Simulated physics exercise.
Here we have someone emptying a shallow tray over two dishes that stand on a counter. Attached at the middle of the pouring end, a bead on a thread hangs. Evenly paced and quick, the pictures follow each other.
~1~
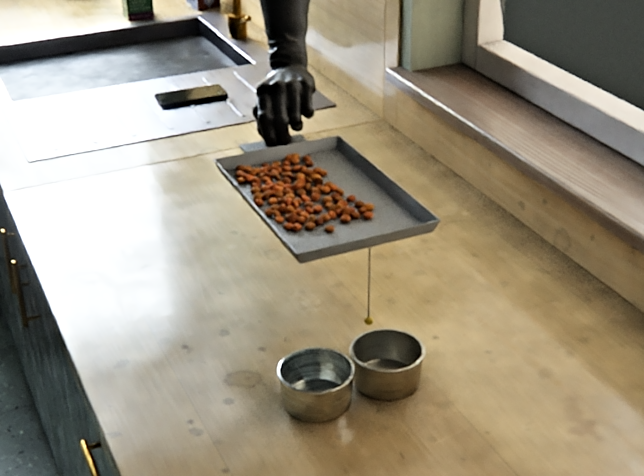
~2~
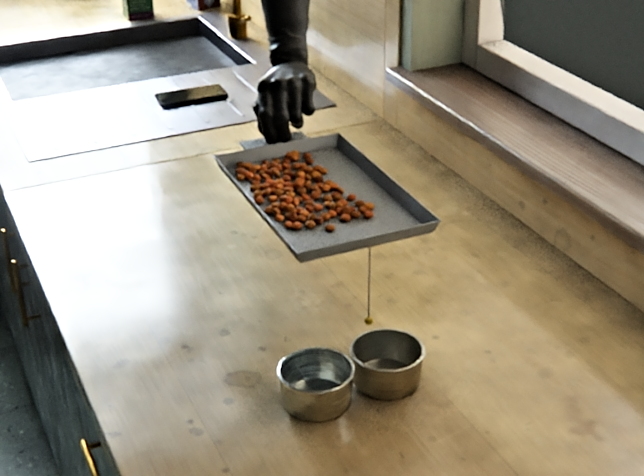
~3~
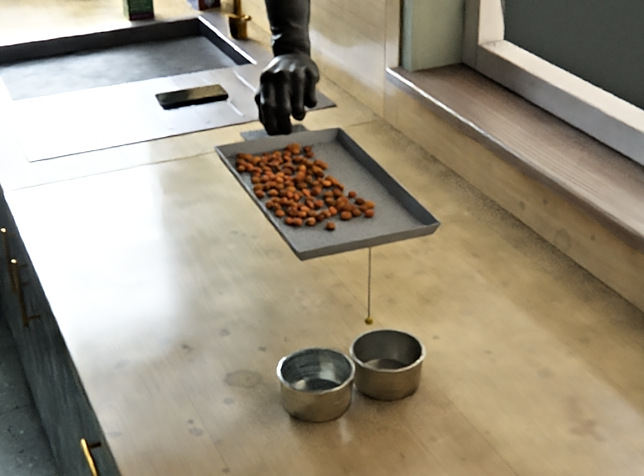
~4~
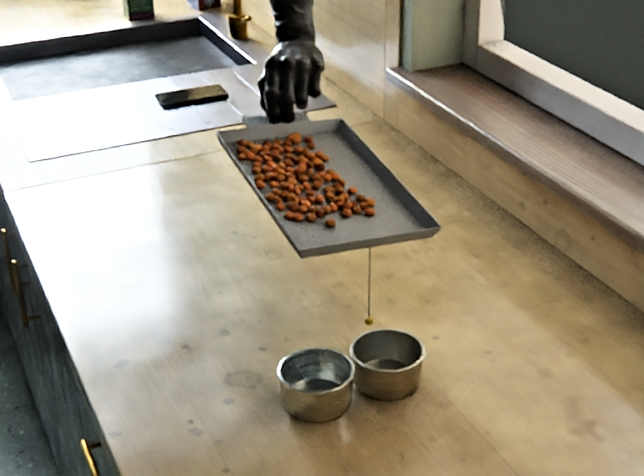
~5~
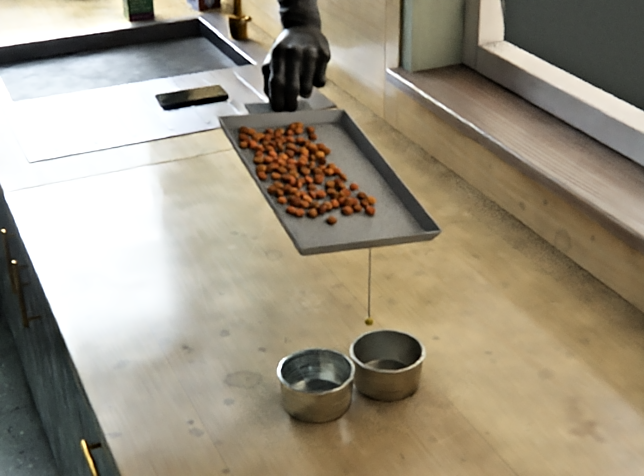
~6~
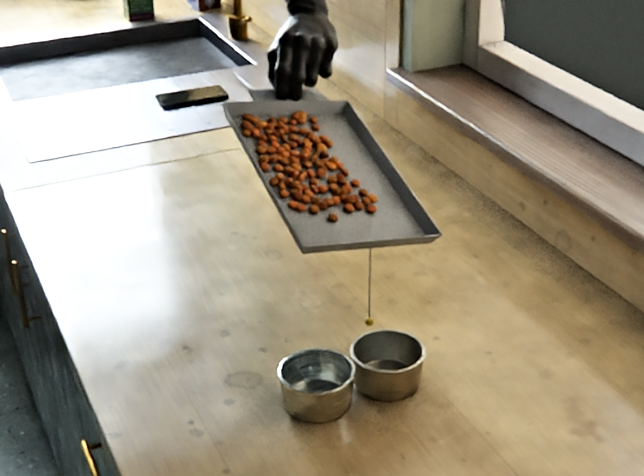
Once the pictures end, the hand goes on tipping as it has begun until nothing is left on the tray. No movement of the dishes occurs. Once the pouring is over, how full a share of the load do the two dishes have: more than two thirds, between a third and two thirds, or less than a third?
Over two thirds lost.
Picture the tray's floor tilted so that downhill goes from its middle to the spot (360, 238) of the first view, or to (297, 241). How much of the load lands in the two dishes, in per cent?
In order, some 60 % and some 40 %.
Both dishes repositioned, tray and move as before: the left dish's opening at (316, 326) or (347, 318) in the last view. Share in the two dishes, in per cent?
About 10% on the first try and 20% on the second.
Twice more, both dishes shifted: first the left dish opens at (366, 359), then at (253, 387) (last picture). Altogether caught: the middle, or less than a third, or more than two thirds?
One to two thirds, then below one third.
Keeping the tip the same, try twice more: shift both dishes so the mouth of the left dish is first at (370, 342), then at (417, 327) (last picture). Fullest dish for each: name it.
Placement one gives the one at right, placement two gives the one at left.
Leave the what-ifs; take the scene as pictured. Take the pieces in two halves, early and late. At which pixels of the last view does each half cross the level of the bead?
First roughly (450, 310), then roughly (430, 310).
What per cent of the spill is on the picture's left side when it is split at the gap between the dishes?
I'd put it at close to 0 per cent.
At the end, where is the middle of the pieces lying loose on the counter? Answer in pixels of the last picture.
Estimate: Around (454, 354).
Shortly afterwards, tray tipped steeply; near two thirds on the tray; only a few outside both; near a third in the air.
Next, tray tipped past a quarter turn; only a few on the tray; only a few in the right dish; all but a few outside both; only a few in the air.
Some moments later, tray tipped past a quarter turn; only a few in the right dish; all but a few outside both.
In the end, tray tipped past a quarter turn; none at all in the left dish; only a few in the right dish; all but a few outside both.
